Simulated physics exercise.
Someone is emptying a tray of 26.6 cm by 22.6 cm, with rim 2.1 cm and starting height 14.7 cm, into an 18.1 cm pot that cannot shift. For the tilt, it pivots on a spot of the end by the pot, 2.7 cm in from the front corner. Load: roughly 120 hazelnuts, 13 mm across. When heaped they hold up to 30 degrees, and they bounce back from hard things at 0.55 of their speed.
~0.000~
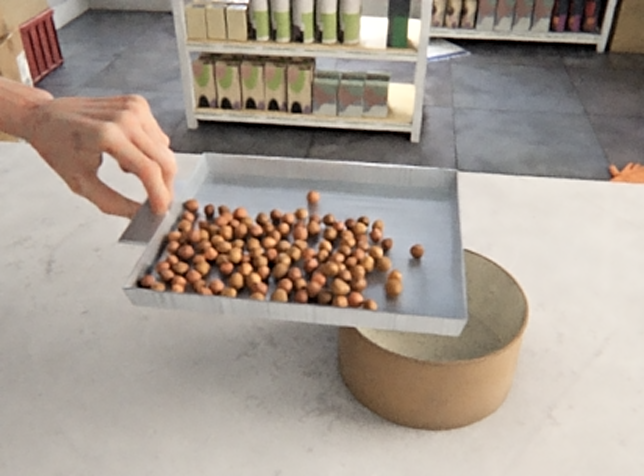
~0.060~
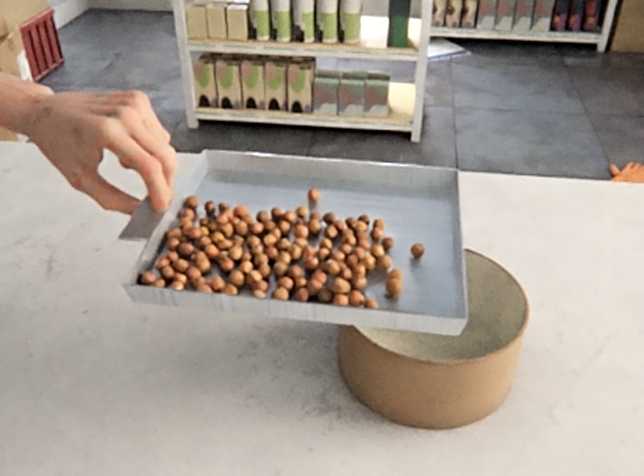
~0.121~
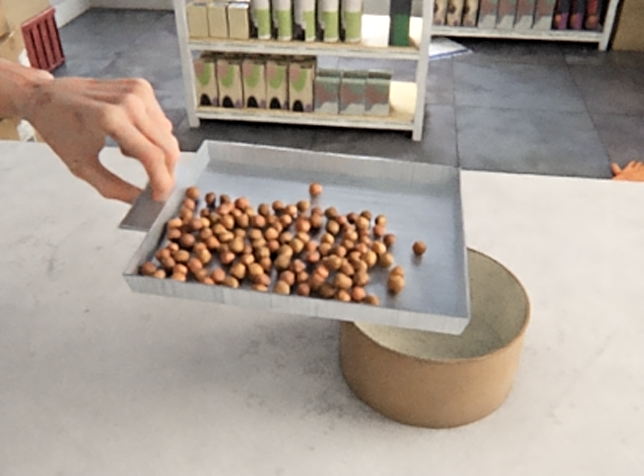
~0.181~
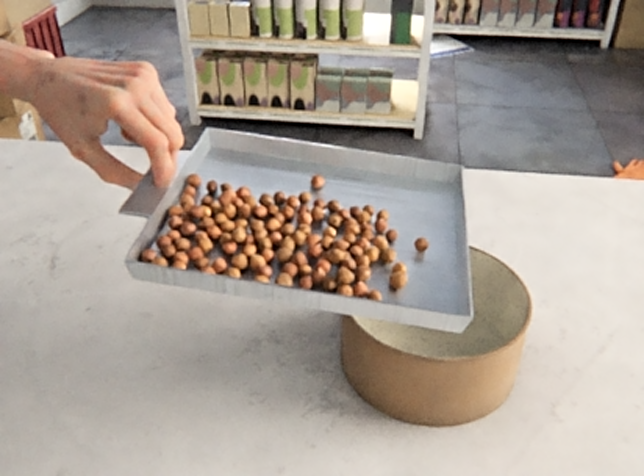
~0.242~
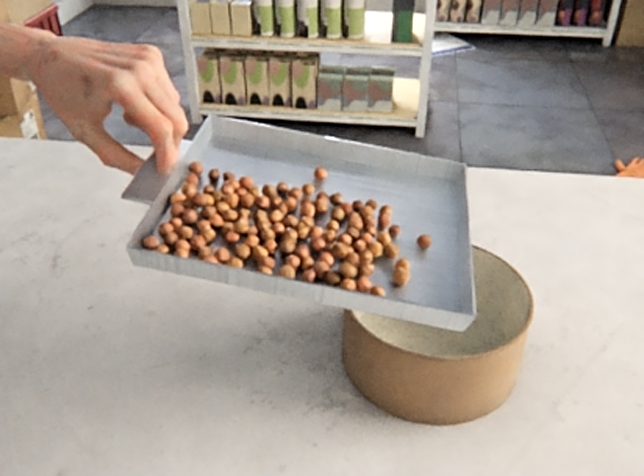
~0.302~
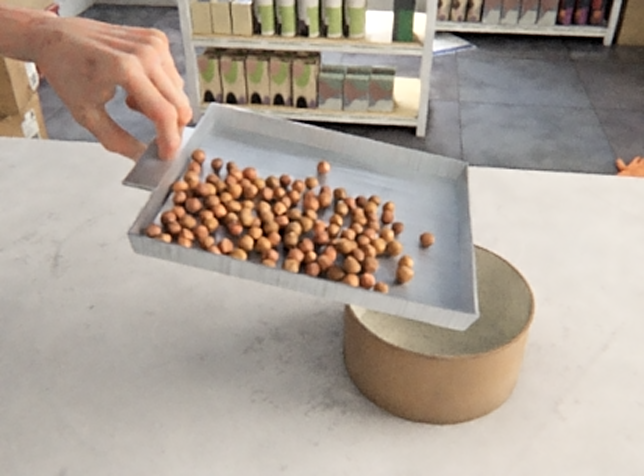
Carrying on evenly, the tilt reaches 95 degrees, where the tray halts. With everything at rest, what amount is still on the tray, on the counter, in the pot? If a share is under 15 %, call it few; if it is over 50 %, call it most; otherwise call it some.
I would say left on the tray: Few, counter: Most, pot: Some.
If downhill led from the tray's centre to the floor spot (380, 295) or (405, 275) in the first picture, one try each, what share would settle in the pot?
Roughly 0 per cent on the first try and 0 per cent on the second.
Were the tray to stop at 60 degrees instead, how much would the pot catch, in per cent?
Roughly 0 %.
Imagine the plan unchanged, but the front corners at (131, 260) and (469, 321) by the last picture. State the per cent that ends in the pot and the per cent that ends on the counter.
Pot: 0, counter: 100.
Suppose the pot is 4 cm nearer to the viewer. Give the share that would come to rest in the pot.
Around 50 per cent.
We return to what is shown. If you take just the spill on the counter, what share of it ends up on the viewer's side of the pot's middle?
Estimate: Close to 80 per cent of the pieces.
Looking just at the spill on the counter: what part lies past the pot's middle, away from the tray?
Around 100 in a hundred.
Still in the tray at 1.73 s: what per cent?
Estimate: Near 100 in a hundred.
After 1.16 s, tilt 50 degrees; the tray holds 100 %, the pot 0 %.
Then, at 1.73 s, tilt 76 degrees; the tray holds 100 %, the pot 0 %.
Then, at 2.36 s, tilt 95 degrees; the tray holds 0 %, the pot 35 %.
At rest (3.3 s), tray 0 %, counter 65 %, pot 35 %.
